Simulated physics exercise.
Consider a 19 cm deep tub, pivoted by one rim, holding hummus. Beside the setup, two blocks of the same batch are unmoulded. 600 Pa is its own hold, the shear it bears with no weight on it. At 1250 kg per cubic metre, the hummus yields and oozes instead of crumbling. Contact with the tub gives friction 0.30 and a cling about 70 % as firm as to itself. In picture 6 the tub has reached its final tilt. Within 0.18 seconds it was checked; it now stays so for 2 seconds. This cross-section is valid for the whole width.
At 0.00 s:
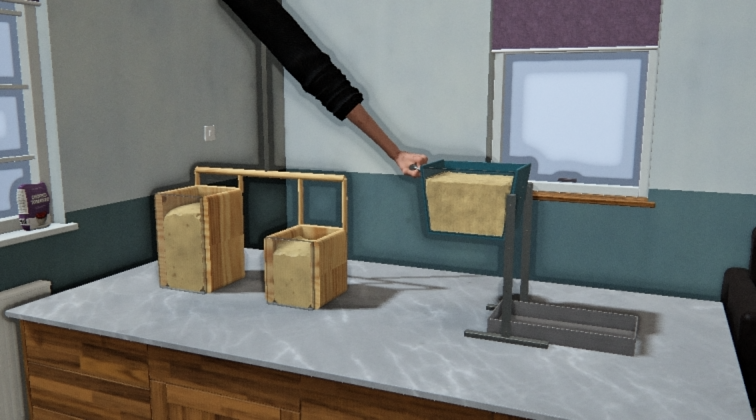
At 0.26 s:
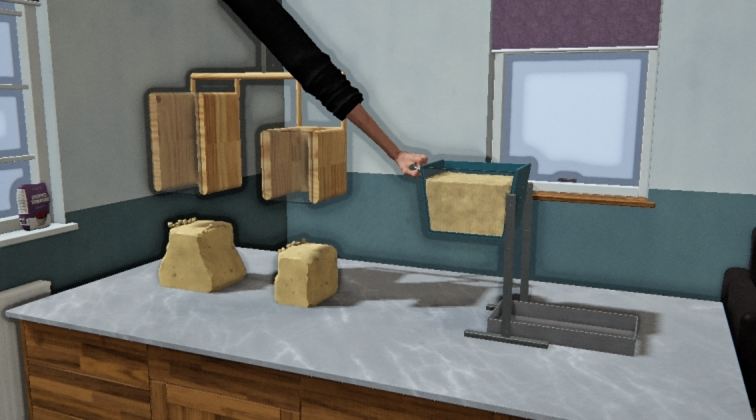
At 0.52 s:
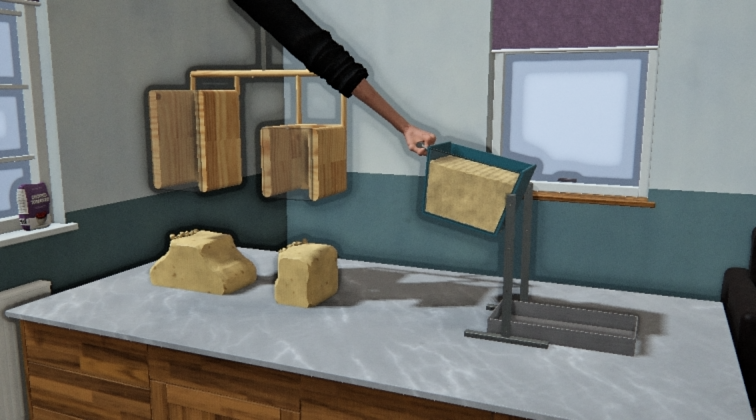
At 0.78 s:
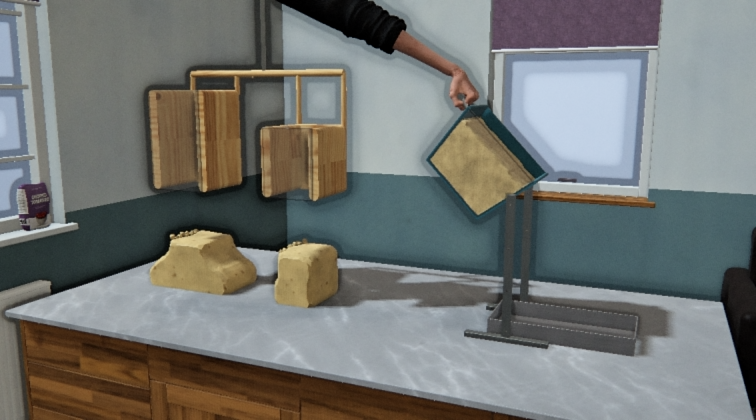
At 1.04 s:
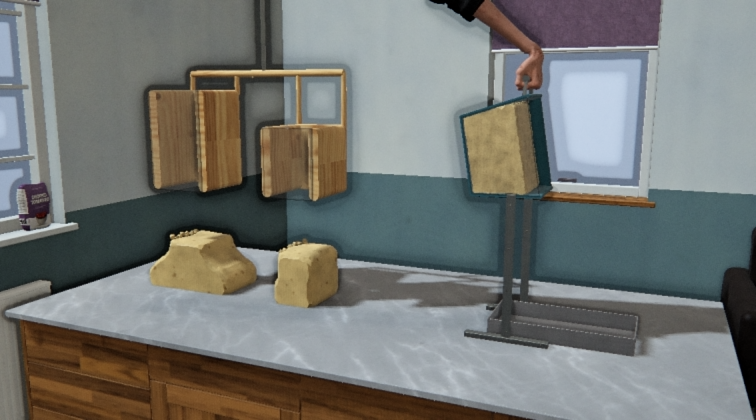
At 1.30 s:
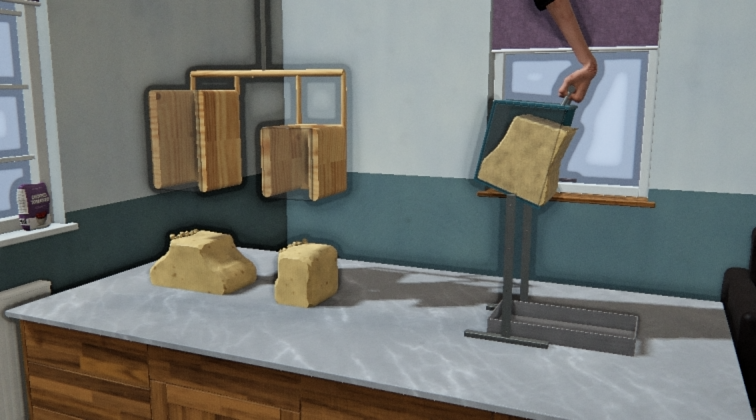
To begin with, two wooden moulds hold pale hummus on a counter while a hand grips a teal tub of it; the moulds then lift off and the taller left block slumps lower and wider. The hand swings the tub up and over to the right past upright, and the hummus leans out of its open side.
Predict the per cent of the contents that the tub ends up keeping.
The tub ends up keeping roughly 0 %.
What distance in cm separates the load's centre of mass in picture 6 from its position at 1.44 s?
The distance comes to some 10 cm.
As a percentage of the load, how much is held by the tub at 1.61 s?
Near 16 %.
After 1.44 s, the tub is at 103 degrees and holds 50 %.
After 1.61 s, the tub is at 103 degrees and holds 16 %.
After 1.78 s, the tub is at 103 degrees and holds 0 %.
After 1.95 s, the tub is at 103 degrees and holds 0 %.
After 3.30 s, at the end, the tub is at 103 degrees and holds 0 %.
